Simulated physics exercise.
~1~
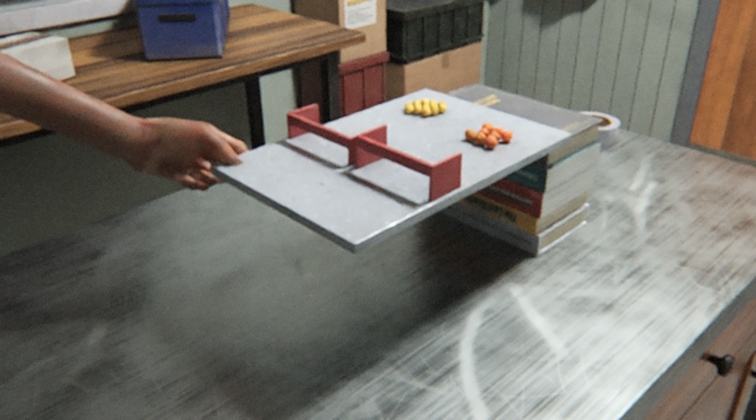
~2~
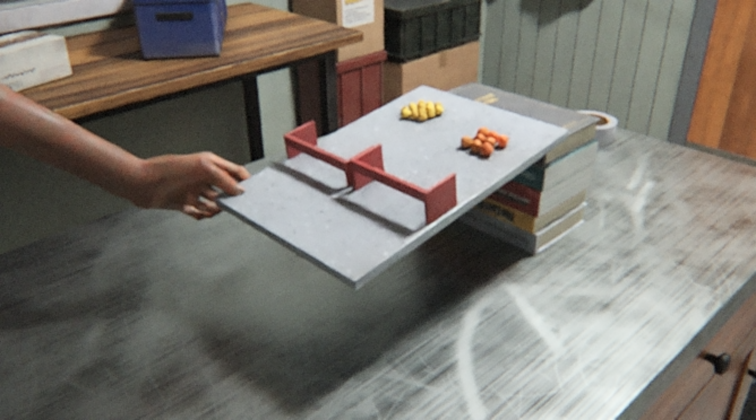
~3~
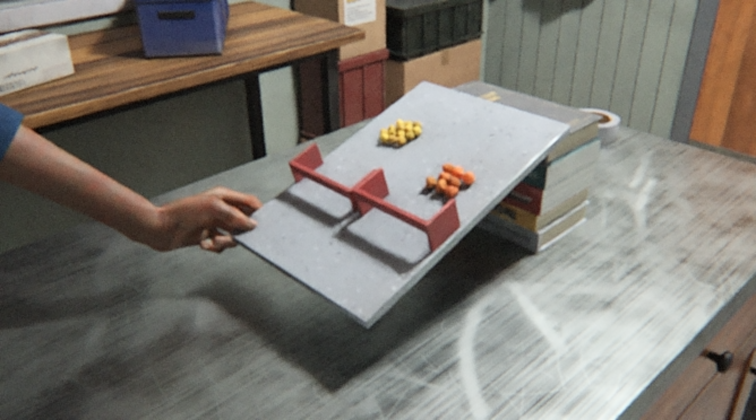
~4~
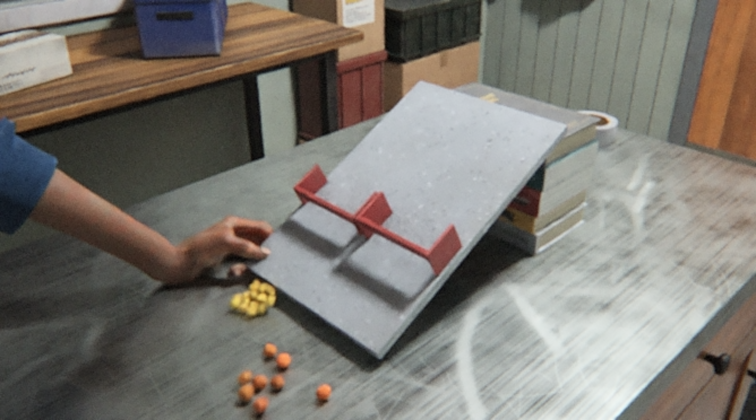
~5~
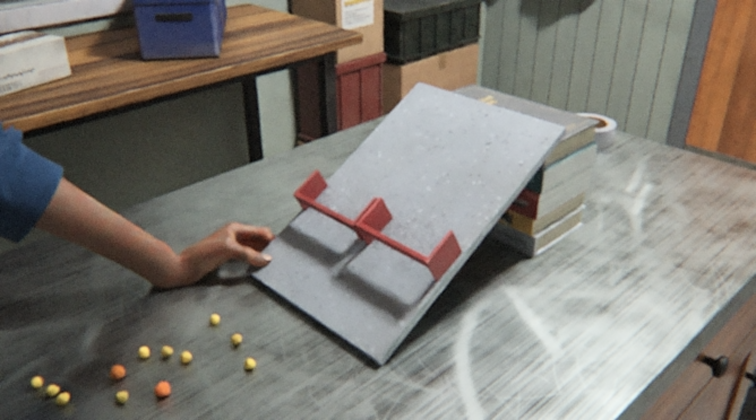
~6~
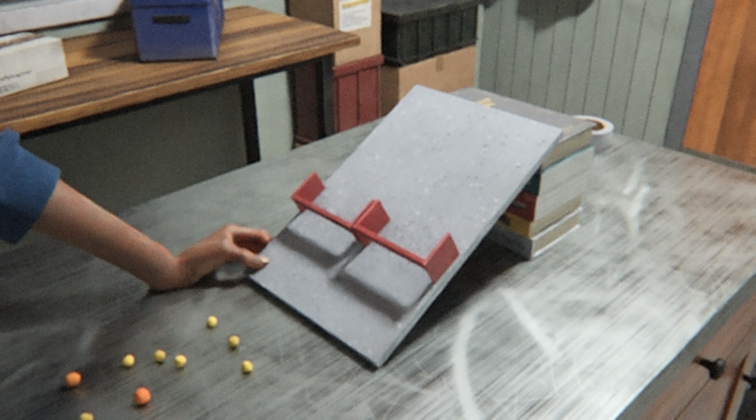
On a metal worktop, a hand lowering a grey board into a ramp, orange and yellow balls passing red gates and scattering.
